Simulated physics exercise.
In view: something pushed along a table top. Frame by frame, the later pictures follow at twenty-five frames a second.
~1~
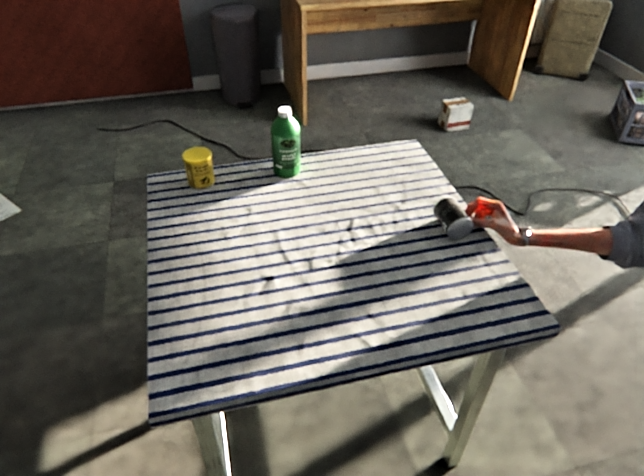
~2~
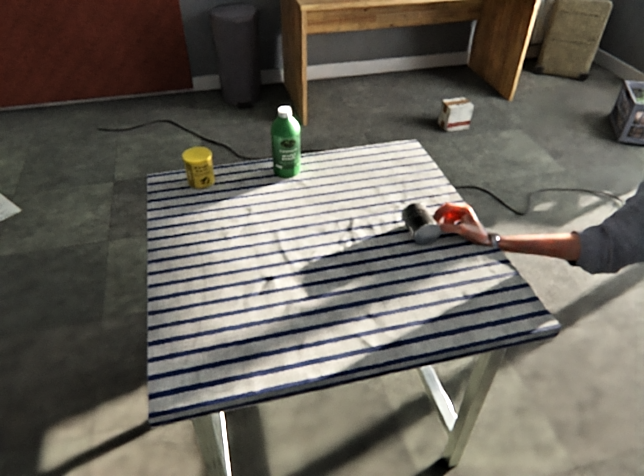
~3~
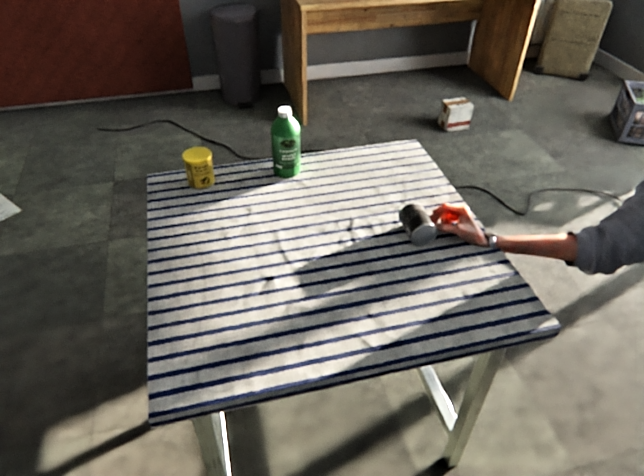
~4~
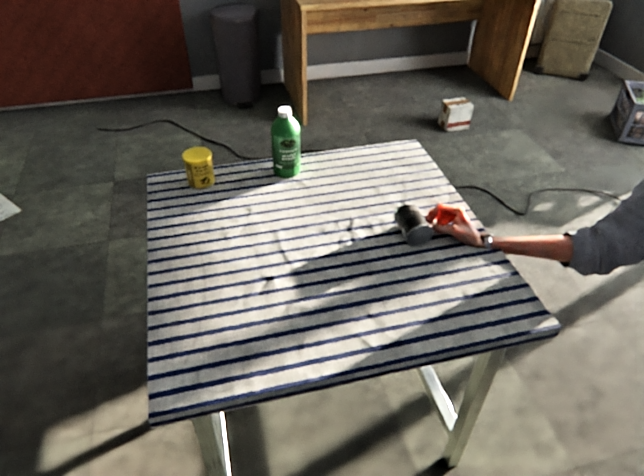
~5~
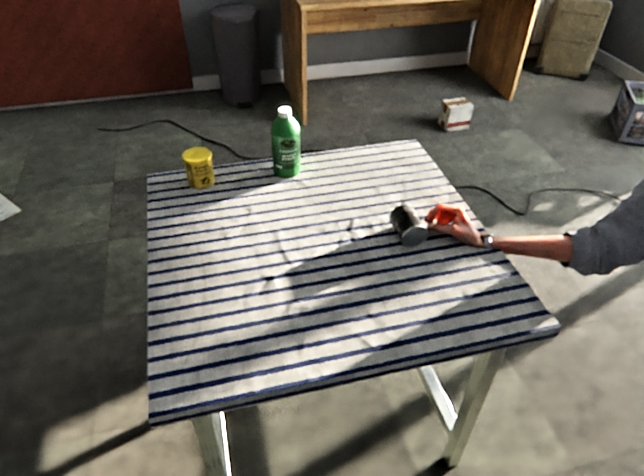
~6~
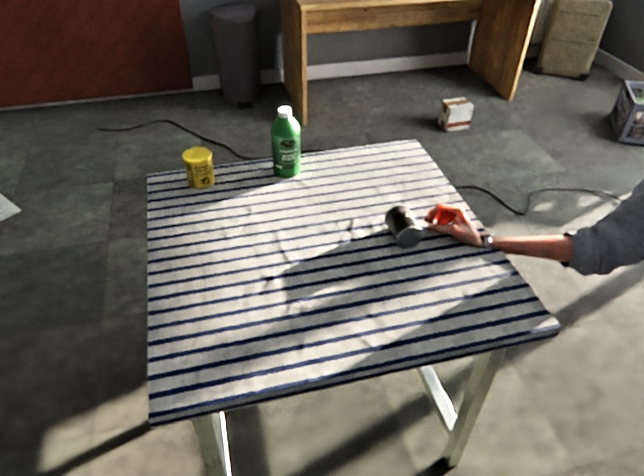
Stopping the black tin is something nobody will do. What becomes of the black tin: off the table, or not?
My guess is that it does not leave the table.
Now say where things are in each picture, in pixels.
In the first frame, under the hand; black tin (453, 218).
In the second frame, under the hand; black tin (420, 224).
In the third frame, under the hand; black tin (417, 224).
In the fourth frame, black tin (413, 225).
In the fifth frame, black tin (408, 226).
In the sixth frame, black tin (403, 227) rolled a little.
Then, 0.10 s after the last picture, black tin rolled about its own width near (393, 228).
Then, 0.20 s after the last picture, black tin rolled about its own width near (384, 230).
Then, 0.30 s after the last picture, black tin rolled about its own width near (377, 231).
Then, 0.50 s after the last picture, black tin rolled well along near (368, 232).
At rest, moved from the start, black tin. Seen from the same camera at the end, black tin near (365, 233).
